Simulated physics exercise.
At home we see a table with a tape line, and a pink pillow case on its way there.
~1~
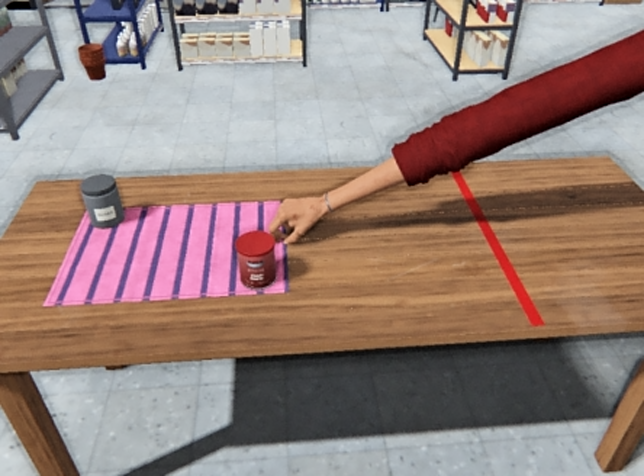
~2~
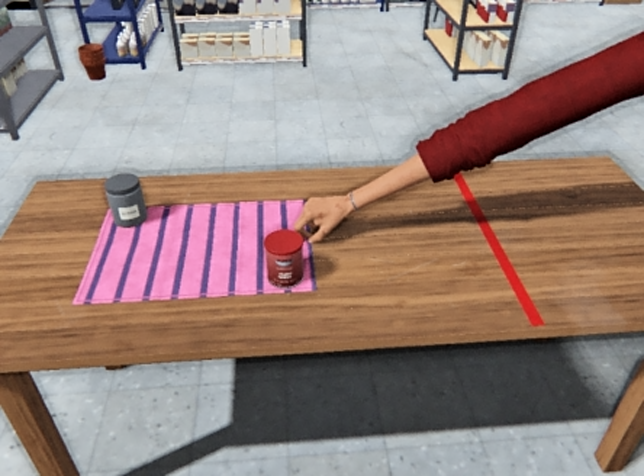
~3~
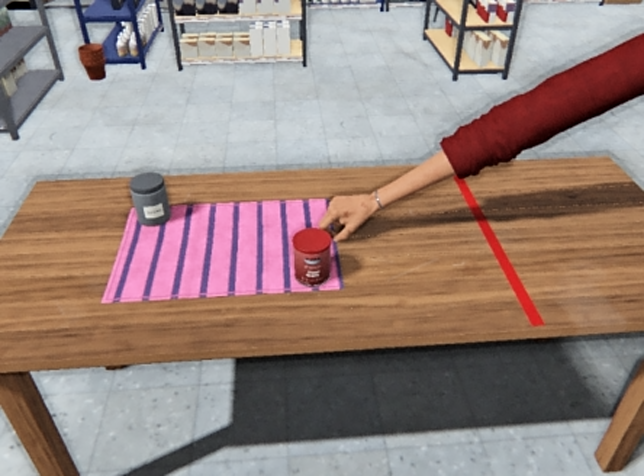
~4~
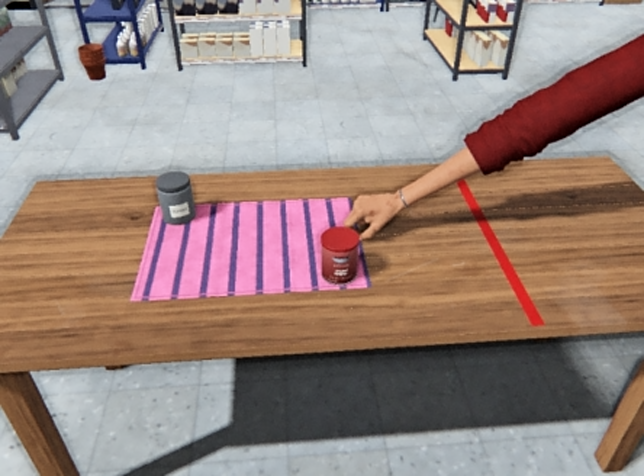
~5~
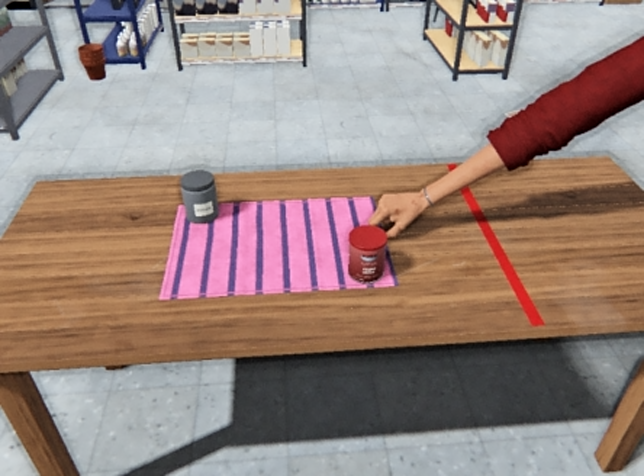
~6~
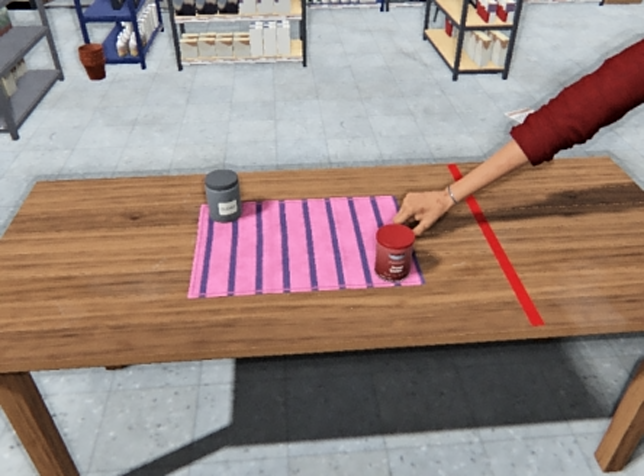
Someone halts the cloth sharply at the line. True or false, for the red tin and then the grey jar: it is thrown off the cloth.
Taking each, the red tin: True, the grey jar: False.
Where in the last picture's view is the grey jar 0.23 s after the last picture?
Its middle is then about (329, 191) in the last view.
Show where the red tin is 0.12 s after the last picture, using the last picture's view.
About (458, 250).
Then, 0.12 s on from there, hem short of the tape; red tin on the cloth near (458, 250); grey jar on the cloth near (282, 194).
Then, 0.23 s on from there, hem at the tape; red tin ahead of the hem near (510, 247); grey jar on the cloth near (329, 191).
In the end, hem at the tape; red tin ahead of the hem near (538, 243); grey jar on the cloth near (365, 190). The red tin slides clear of the cloth and the grey jar keeps its seat.
